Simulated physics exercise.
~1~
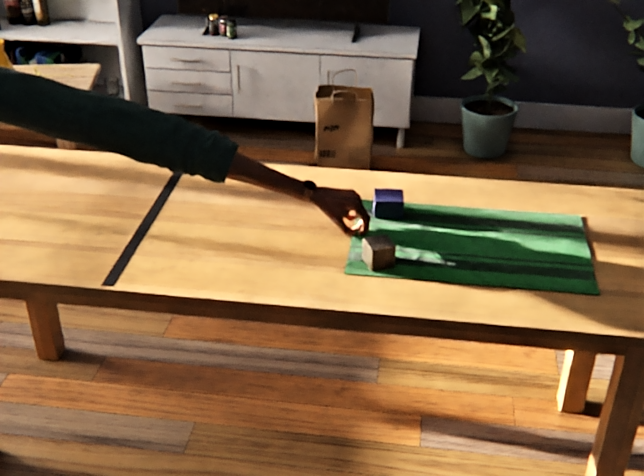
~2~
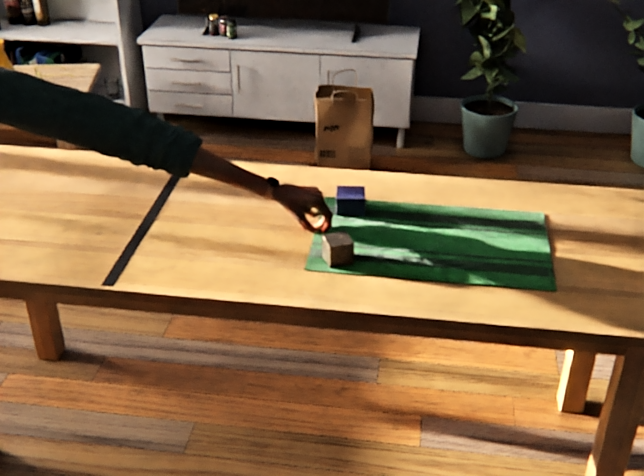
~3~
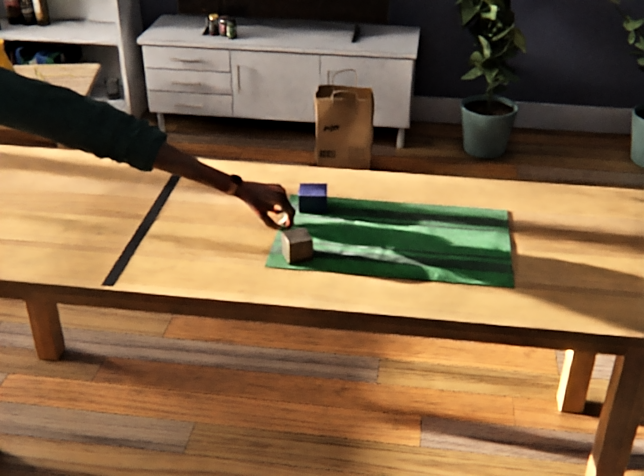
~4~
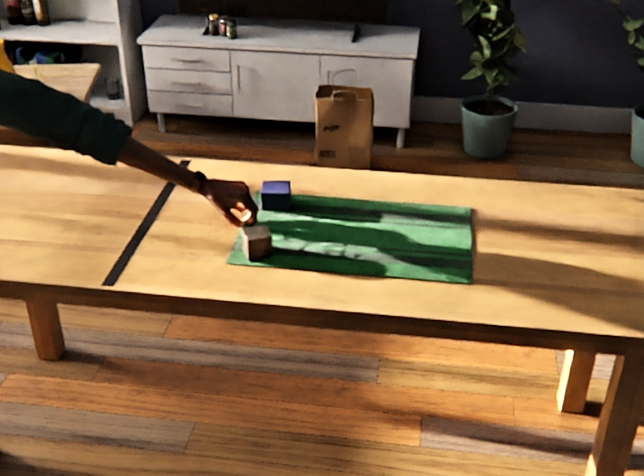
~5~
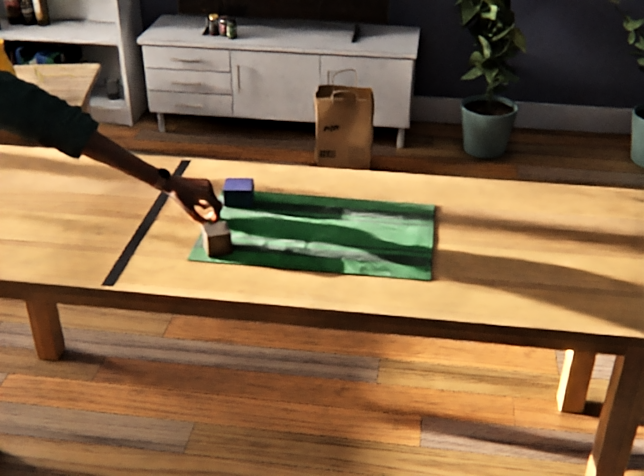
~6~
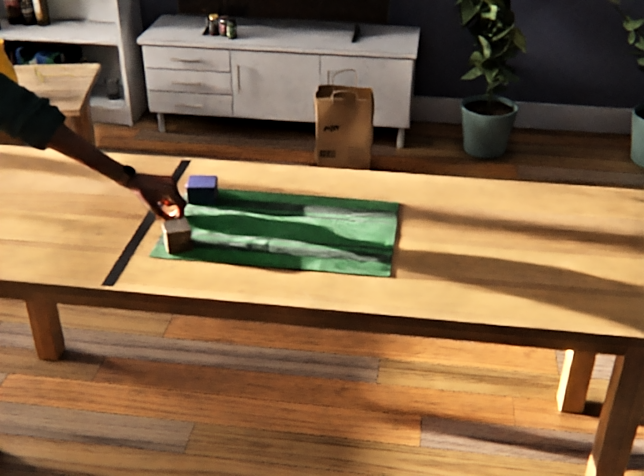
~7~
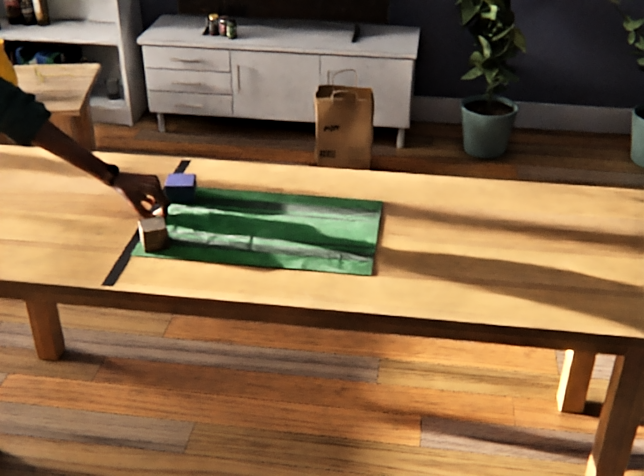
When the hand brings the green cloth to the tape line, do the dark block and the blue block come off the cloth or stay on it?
Both blocks stay on the cloth. The dark one and the blue one are still sitting near its left end when it reaches the tape.
